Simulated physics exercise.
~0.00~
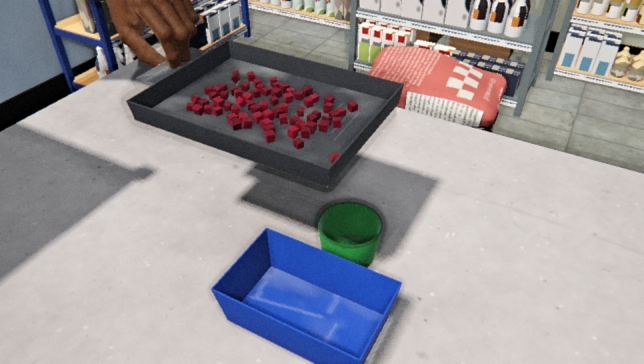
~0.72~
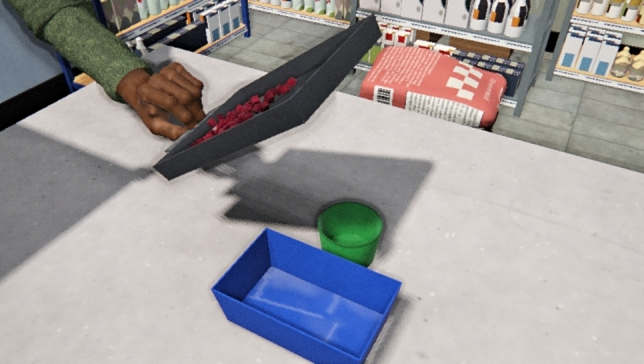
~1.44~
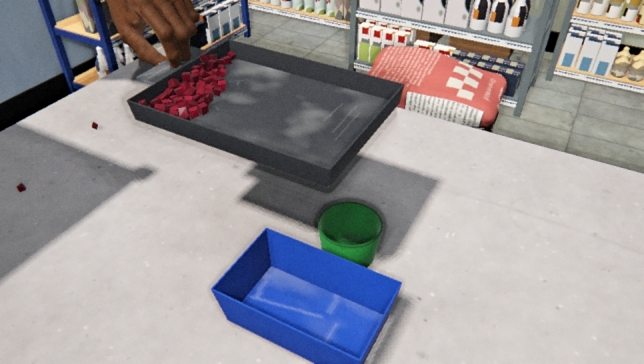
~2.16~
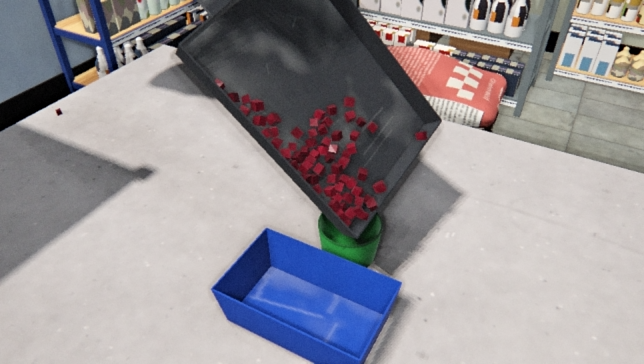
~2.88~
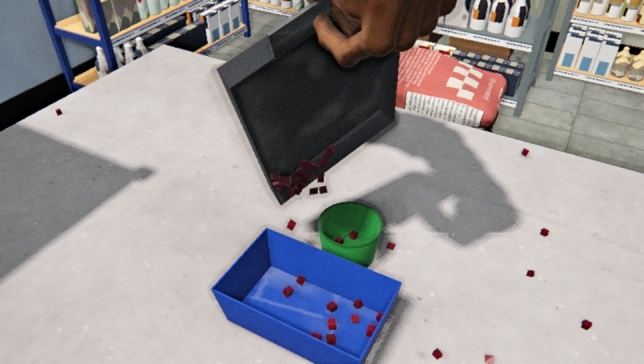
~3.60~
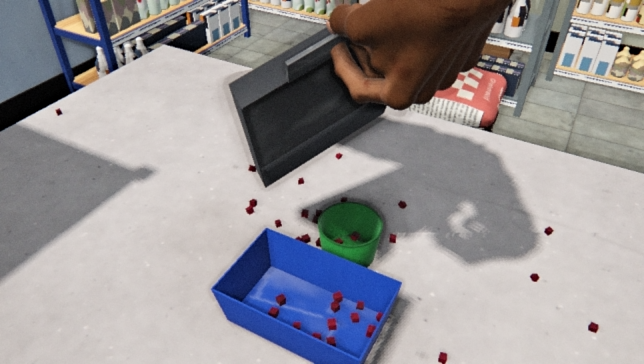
On a shop counter, a hand tips red cubes from a tray, scattering many outside.
